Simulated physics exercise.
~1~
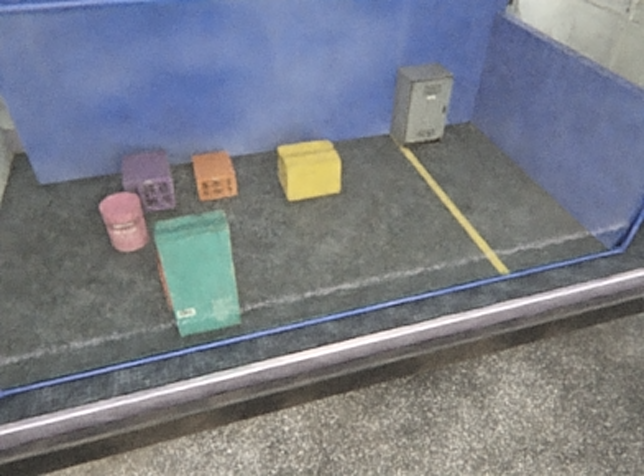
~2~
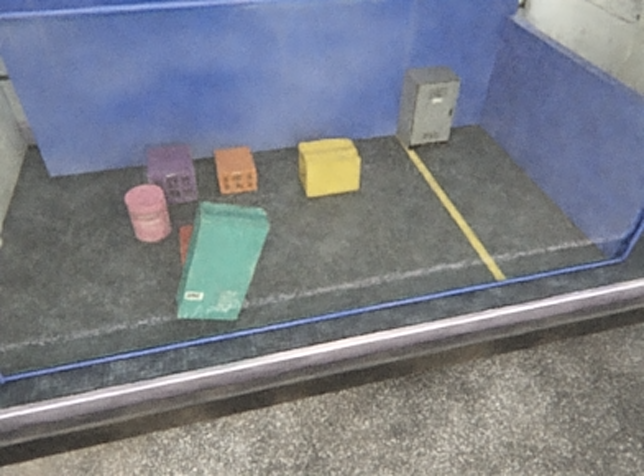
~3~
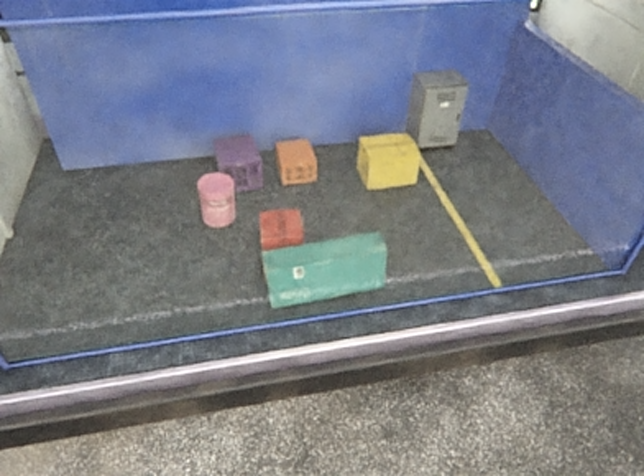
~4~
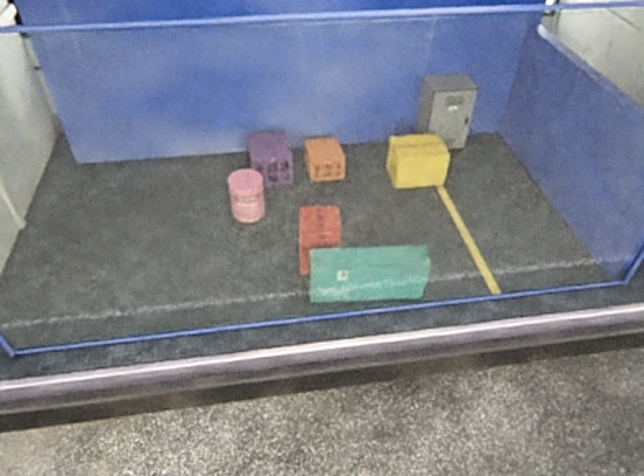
A tall teal box tipped over onto its side as it slid right across the dark floor of a blue-walled bay, along with a red pack, pink bucket, purple and orange crates and yellow carton, all ending up short of the yellow line.
